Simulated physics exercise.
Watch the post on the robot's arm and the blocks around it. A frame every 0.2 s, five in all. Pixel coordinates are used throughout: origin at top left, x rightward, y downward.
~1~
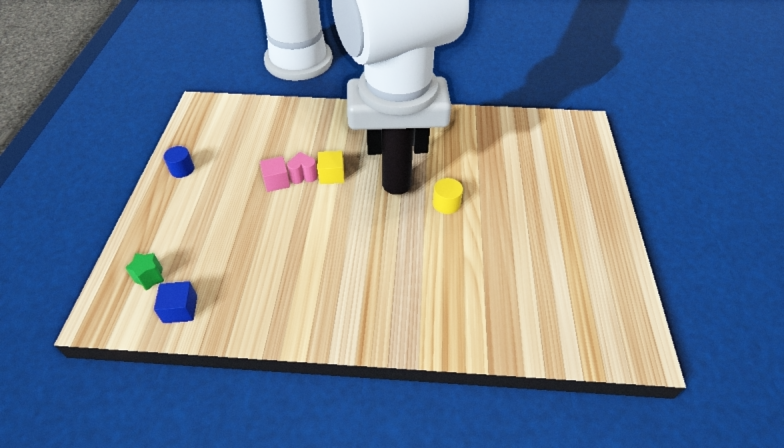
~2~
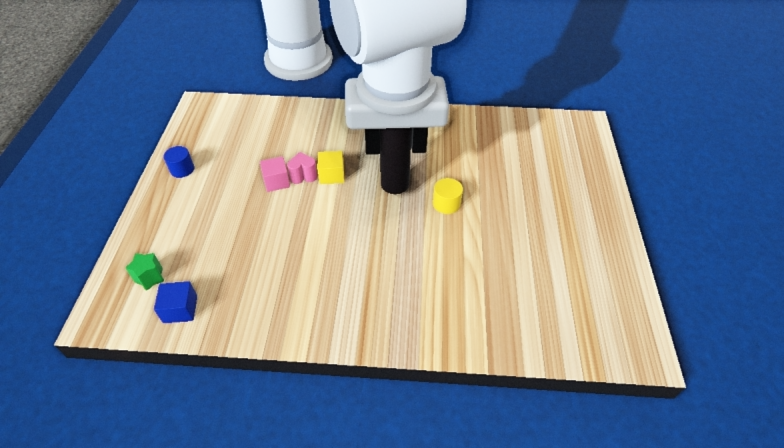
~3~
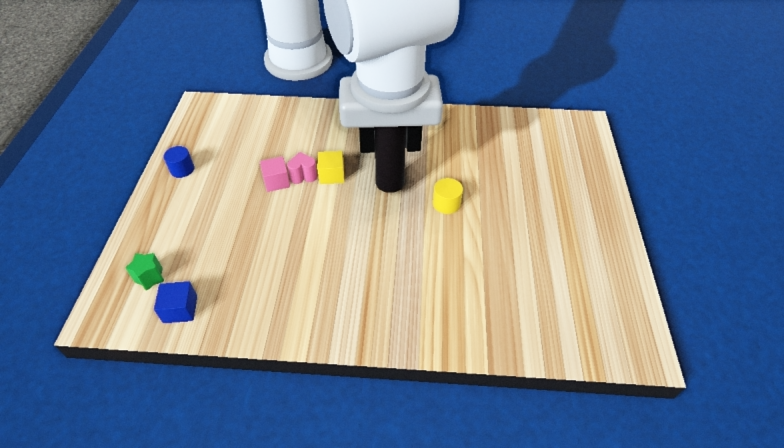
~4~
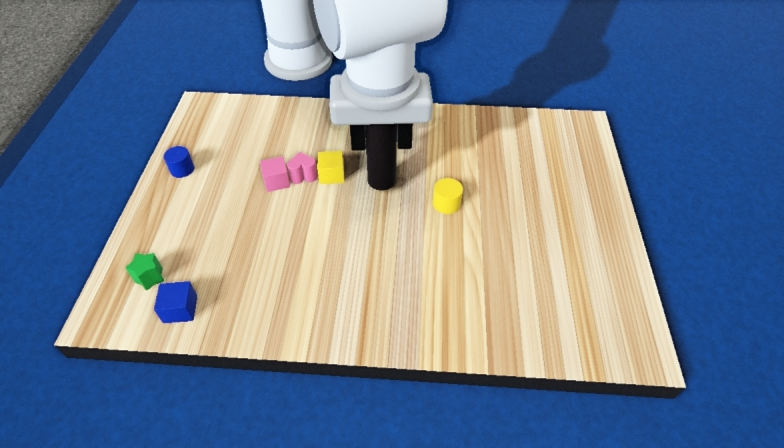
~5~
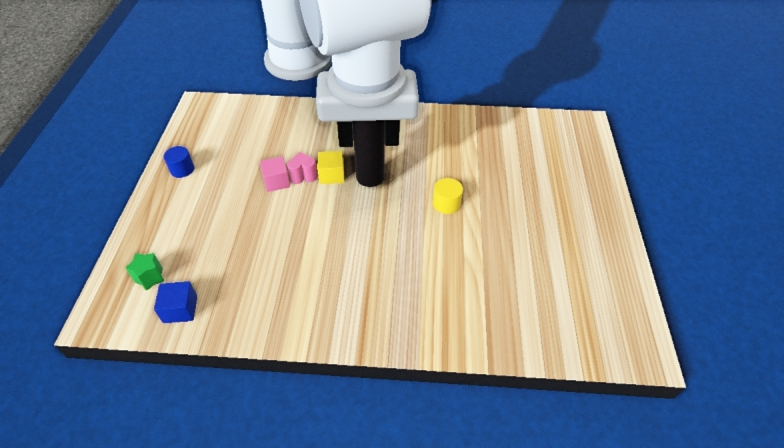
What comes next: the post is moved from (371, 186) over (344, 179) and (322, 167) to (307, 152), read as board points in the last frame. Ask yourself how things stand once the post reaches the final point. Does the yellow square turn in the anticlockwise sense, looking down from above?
No, it doesn't check out.
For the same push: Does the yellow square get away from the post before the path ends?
The answer is no.
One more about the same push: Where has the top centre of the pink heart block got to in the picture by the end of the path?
Around pixel (282, 151).
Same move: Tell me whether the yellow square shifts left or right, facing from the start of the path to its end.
Facing the way the path runs, start to end, you'll find the yellow square has shifted right.
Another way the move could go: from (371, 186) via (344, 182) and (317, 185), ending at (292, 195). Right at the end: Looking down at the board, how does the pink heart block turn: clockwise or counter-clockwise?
The block spins anticlockwise.
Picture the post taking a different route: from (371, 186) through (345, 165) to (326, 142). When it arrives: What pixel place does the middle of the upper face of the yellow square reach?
I'd expect the centre of its top face to be at (315, 154).
The first path, step by step. One third of the way, post at (343, 170); pink square at (268, 167); pink heart block at (291, 157), turned 30° anticlockwise; yellow square at (320, 154), turned 25° clockwise.
Two thirds of the way, post at (321, 158); pink square at (267, 167); pink heart block at (282, 151), turned 100° anticlockwise; yellow square at (302, 140), turned 50° clockwise.
At the end, post at (306, 143); pink square at (267, 167); pink heart block at (282, 151), turned 100° anticlockwise; yellow square at (284, 128), turned 30° clockwise.
